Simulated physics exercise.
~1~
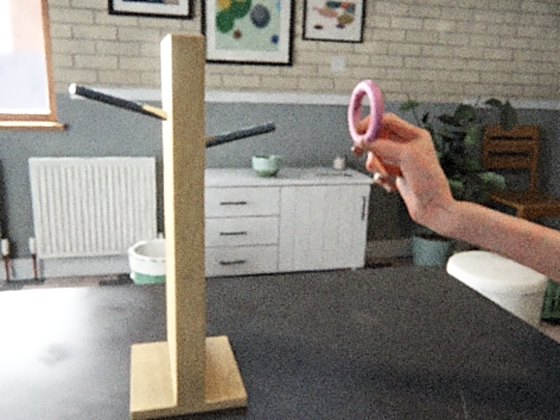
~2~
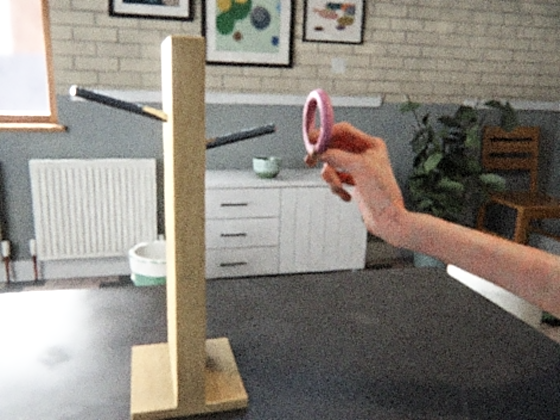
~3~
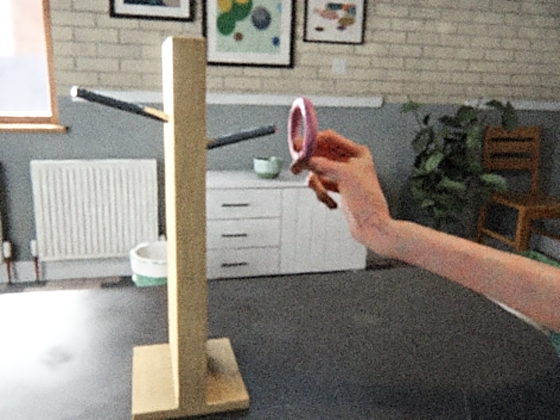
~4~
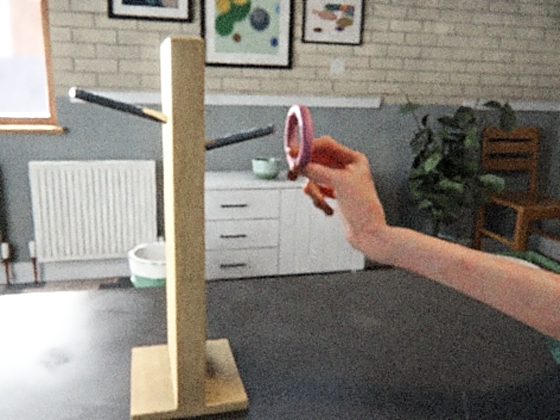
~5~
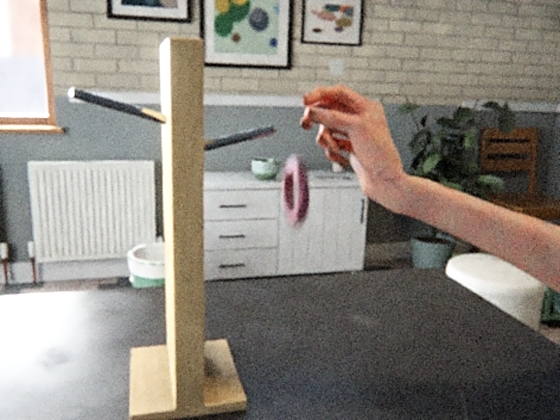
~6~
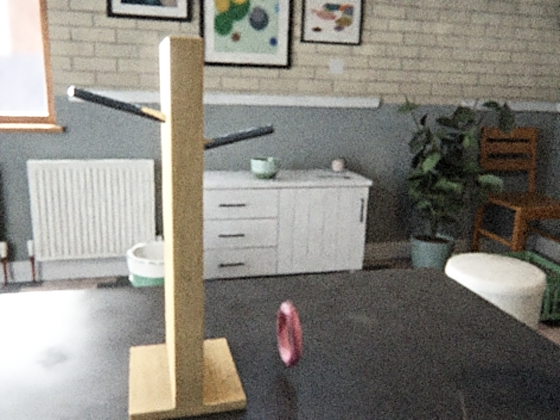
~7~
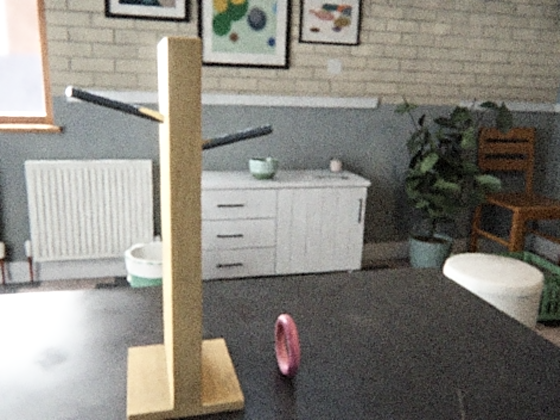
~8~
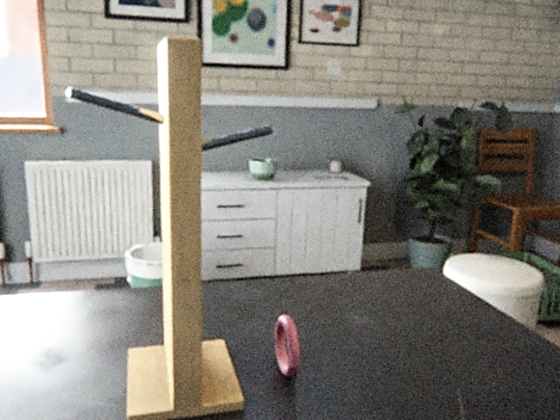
A pink ring of tape, held by a hand, moves left toward the tip of a dark peg on a wooden stand, then drops when the fingers let go and the hand withdraws. It falls beside the stand and ends upright and still on the dark tabletop.
